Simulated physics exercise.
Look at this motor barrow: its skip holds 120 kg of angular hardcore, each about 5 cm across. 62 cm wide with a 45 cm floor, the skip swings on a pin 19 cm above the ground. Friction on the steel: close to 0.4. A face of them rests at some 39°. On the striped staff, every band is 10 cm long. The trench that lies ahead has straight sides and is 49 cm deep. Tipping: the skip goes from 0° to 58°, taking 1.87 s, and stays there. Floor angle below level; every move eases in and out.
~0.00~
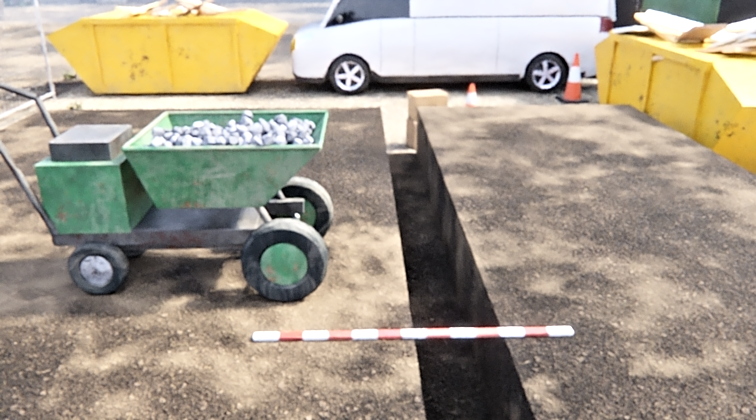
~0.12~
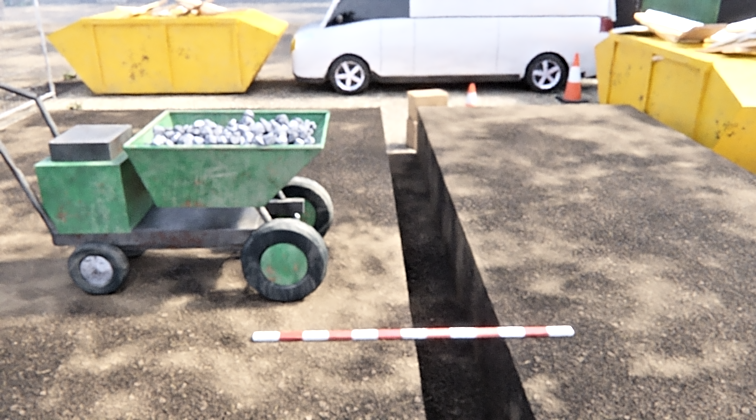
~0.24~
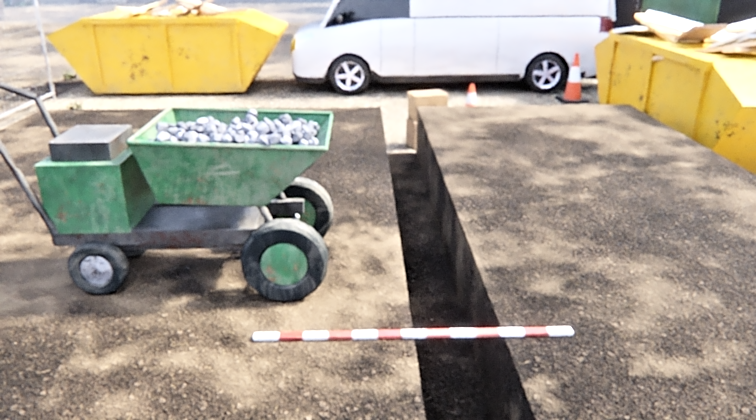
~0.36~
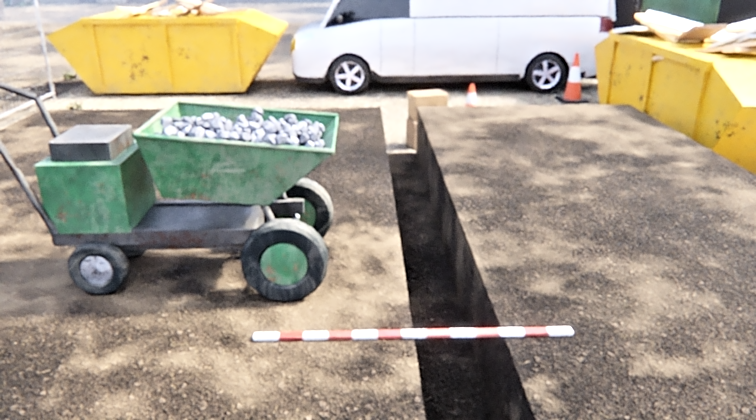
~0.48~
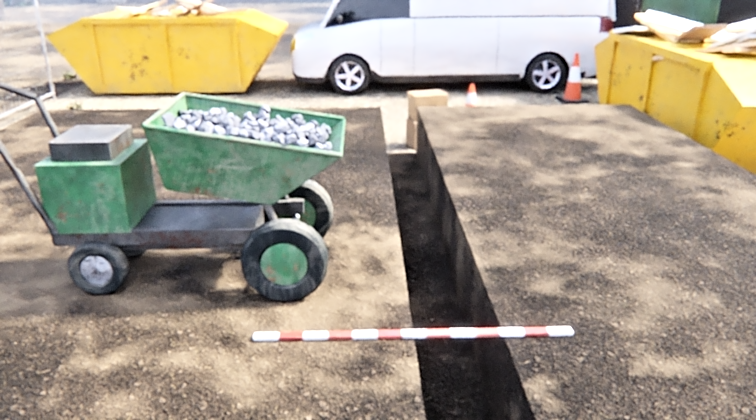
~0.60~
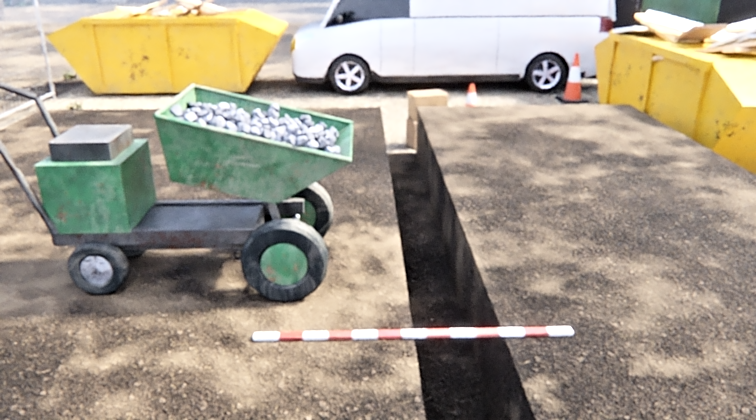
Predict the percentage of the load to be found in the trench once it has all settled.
Roughly 44 percent of the load ends up there.
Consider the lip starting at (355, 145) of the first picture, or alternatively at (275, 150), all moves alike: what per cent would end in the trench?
About 40 per cent from the first spot, about 25 from the second.
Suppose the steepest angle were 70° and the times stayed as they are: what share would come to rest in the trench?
Trench share: Approx. 100%.
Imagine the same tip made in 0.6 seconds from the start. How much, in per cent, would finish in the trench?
With that change, it comes to around 50 per cent.
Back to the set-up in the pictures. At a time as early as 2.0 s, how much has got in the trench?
About 5%.
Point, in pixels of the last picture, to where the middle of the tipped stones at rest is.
(440, 346).
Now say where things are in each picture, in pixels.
In the first frame, lip at (320, 147), floor tilted 0°, highest stones at (266, 126).
In the second frame, the skip is at 1°, its lip at (322, 148); the top of the load is at (253, 127); the stones move at 0.1 m/s on average.
In the third frame, the skip is at 3°, its lip at (326, 149); the top of the load is at (232, 125); the stones move at 0.2 m/s on average.
In the fourth frame, the skip is at 6°, its lip at (333, 152); the top of the load is at (209, 122); the stones move at 0.3 m/s on average.
In the fifth frame, lip at (341, 156), floor tilted 10°, highest stones at (198, 118); the stones move at 0.3 m/s on average.
In the sixth frame, the skip is at 14°, its lip at (351, 161); the top of the load is at (207, 111); the stones move at 0.4 m/s on average.
After 1.4 s the floor is at 49°; 100 % in the skip; the foremost stones are at (392, 196).
After 2.0 s the floor is at 58°; 92 % in the skip, 1 % short of the trench, 7 % in the trench; the foremost stones are at (452, 314).
After 2.3 s the floor is at 58°; 77 % in the skip, 23 % in the trench; the foremost stones are at (474, 350).
After 4.3 s the floor is at 58°; 56 % in the skip, 44 % in the trench; the foremost stones are at (470, 341).
